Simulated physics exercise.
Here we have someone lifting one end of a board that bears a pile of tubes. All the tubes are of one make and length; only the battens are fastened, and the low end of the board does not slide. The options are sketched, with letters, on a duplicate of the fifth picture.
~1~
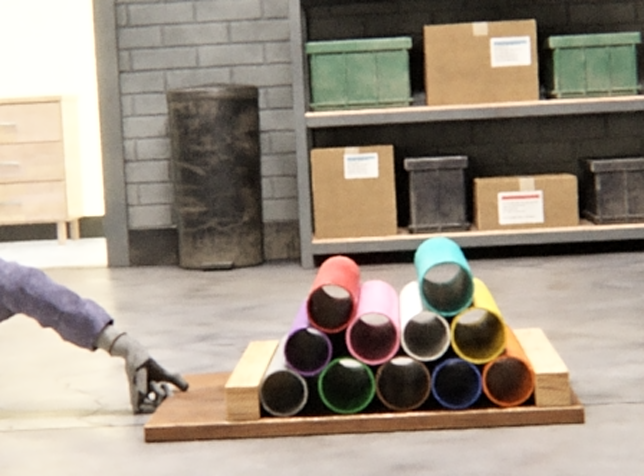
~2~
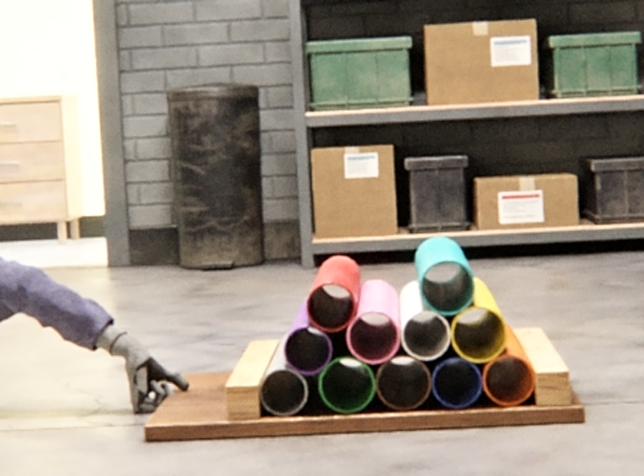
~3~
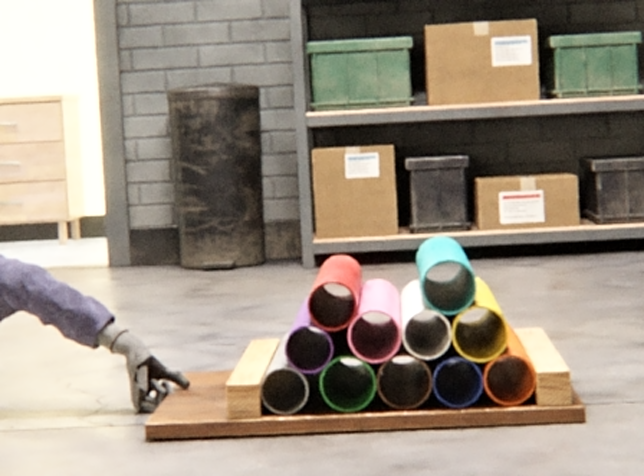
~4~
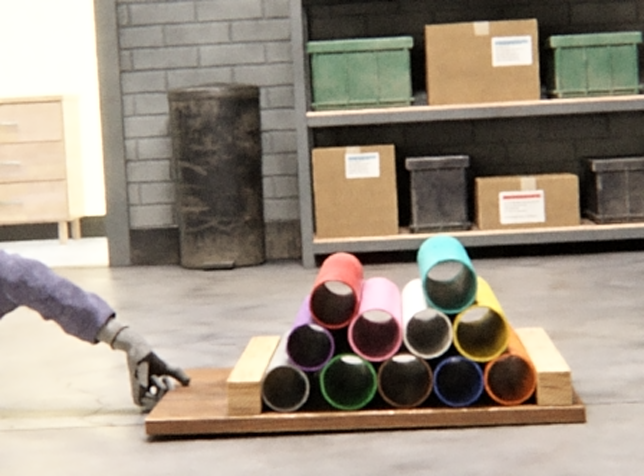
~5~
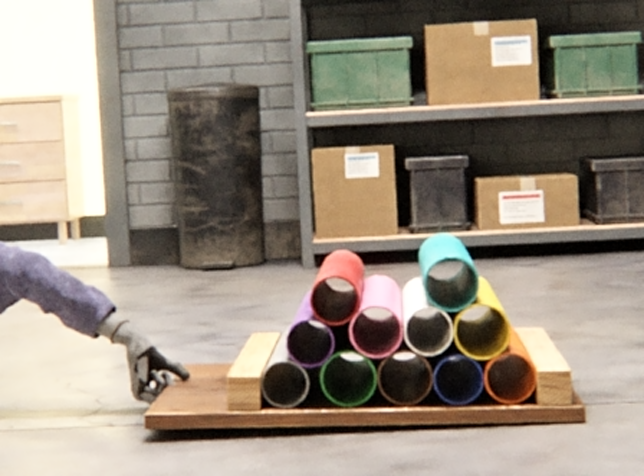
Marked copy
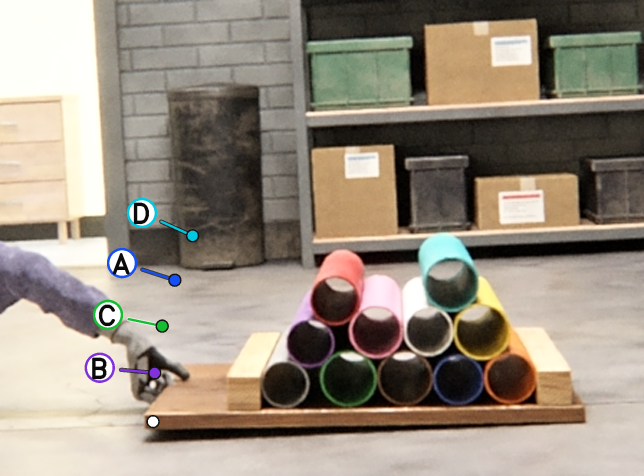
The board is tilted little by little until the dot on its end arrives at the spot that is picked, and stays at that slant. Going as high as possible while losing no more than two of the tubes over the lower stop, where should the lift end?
Stop at A.
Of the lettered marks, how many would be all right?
The number is three.
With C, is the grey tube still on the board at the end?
Yes, with C.
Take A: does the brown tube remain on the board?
Yes.
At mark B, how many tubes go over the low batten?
It comes to none.
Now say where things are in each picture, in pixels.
In the first frame, orange tube (509, 380); purple tube (307, 351); pink tube (373, 337).
In the second frame, pink tube (373, 337); yellow tube (479, 334).
In the third frame, board (366, 378); turquoise tube (449, 287).
In the fourth frame, board (367, 376); grey tube (285, 388); green tube (348, 382).
In the fifth frame, board (366, 374); grey tube (285, 384); green tube (348, 378).
On the marked copy, A at (175, 280); B at (155, 373); C at (162, 326); D at (193, 236); the white dot at (153, 422).
Taking A. A third of the way, board at 14°.
Two thirds of the way, board at 21°.
When it is over, board at 21°, two over the low batten (yellow, turquoise).
As for the rest, B none over the low batten; C none over the low batten; D five over the low batten.
